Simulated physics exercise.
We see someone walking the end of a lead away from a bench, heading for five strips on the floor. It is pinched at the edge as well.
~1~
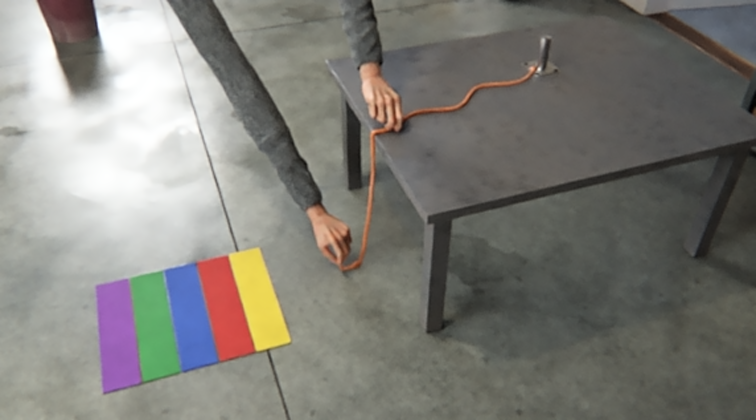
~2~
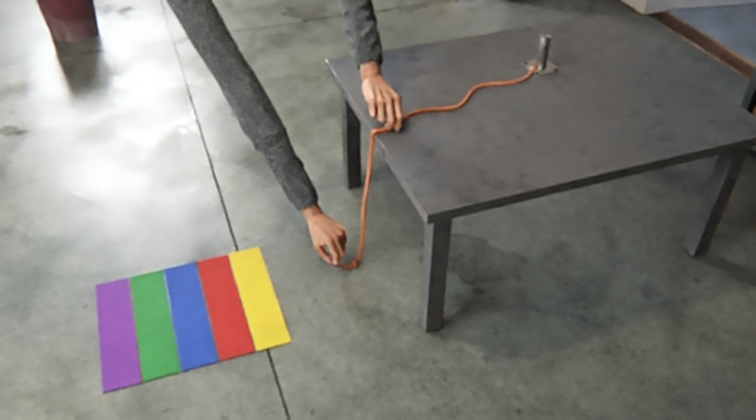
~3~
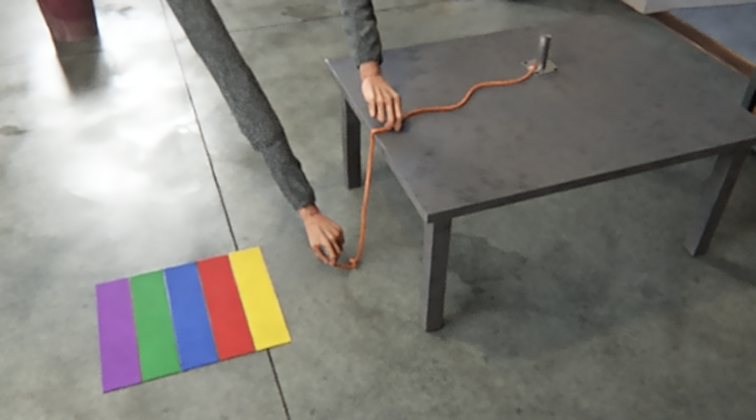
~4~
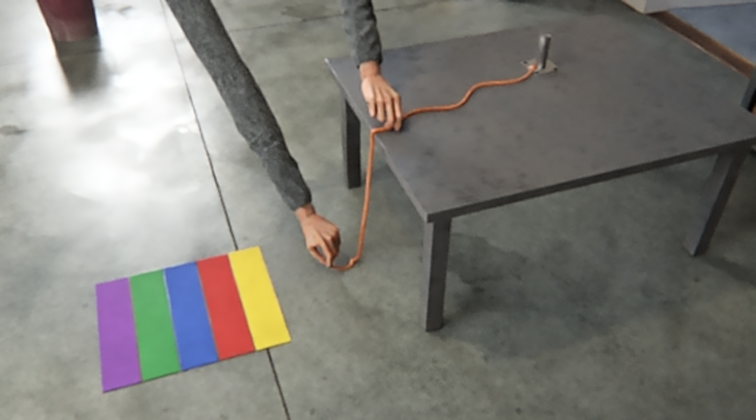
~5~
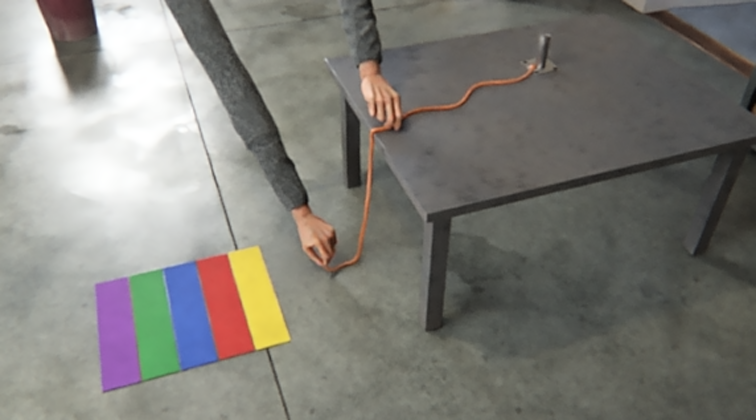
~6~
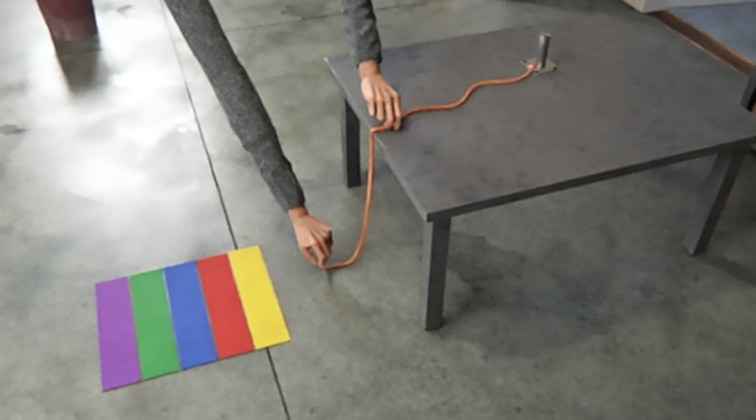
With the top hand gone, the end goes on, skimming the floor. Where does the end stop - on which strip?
On the red strip.
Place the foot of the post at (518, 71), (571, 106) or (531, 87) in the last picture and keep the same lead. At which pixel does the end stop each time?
Try by try: (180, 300), (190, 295) and (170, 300).
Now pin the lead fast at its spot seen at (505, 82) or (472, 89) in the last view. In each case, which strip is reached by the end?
It would be red, then red.
Early on, end near (269, 276); over yellow.
Midway, end near (235, 284); over red.
At the end of the slack, end near (215, 289); over red. The end stops over the red strip.
